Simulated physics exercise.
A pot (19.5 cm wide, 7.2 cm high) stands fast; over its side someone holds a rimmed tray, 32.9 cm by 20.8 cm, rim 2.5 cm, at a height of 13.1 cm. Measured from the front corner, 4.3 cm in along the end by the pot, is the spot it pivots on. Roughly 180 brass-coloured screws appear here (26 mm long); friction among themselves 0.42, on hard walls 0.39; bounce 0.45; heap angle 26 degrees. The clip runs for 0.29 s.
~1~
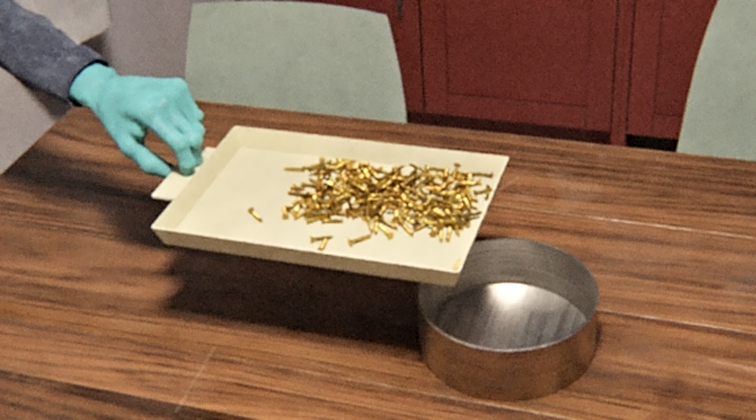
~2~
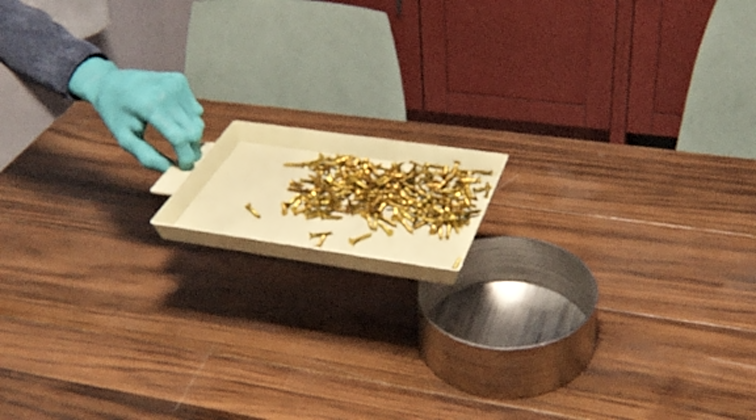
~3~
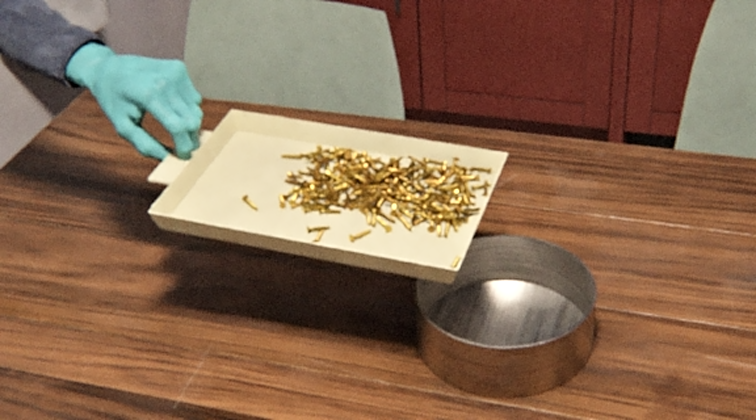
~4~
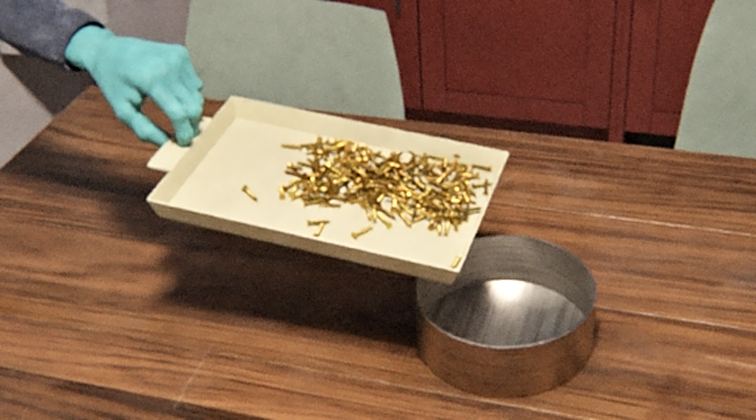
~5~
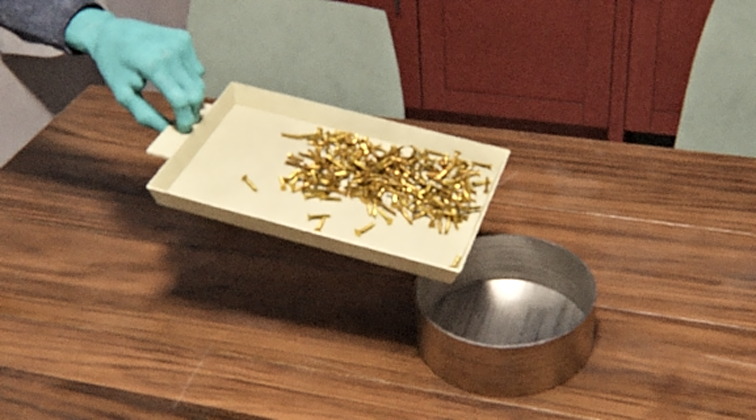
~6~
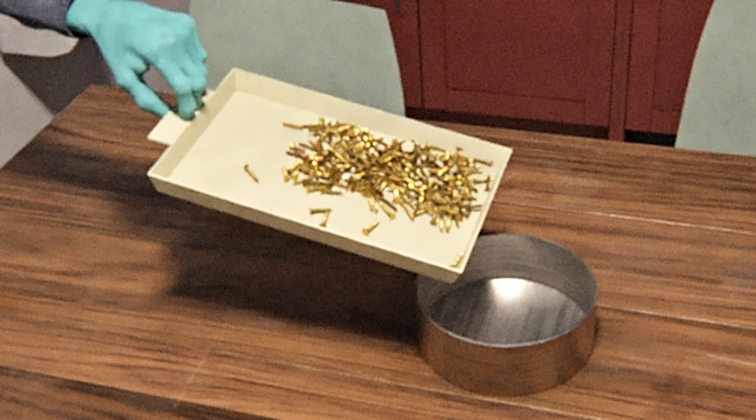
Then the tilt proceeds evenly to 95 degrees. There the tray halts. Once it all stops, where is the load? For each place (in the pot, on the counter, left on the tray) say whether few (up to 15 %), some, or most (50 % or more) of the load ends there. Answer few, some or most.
Pot: Most; counter: Few; tray: Few.
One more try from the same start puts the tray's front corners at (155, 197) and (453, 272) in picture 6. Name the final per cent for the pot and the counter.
In the pot: 35 per cent; on the counter: 65 per cent.
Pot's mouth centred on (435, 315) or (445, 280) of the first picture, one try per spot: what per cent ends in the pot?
50 and 30 %.
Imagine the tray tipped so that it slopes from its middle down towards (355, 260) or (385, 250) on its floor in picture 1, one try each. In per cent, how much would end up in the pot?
The share comes to roughly 30 in a hundred, then roughly 60 in a hundred.
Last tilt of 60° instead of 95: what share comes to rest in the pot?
Share in the pot: Around 5 %.
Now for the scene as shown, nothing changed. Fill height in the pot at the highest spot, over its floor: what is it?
My guess is around 2.5 centimetres.
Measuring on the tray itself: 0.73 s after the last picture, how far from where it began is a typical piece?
Around 10 centimetres.
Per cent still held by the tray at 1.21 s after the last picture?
Of the load, some 95 percent.
Then, 0.73 s after the last picture, tilt 51 degrees; the tray holds 100 %, the pot 0 %.
Then, 1.21 s after the last picture, tilt 77 degrees; the tray holds 95 %, the pot 5 %.
Then, 1.77 s after the last picture, tilt 95 degrees; the tray holds 0 %, the pot 95 %.
In the end, pot 95 %, counter 5 %, tray 0 %.
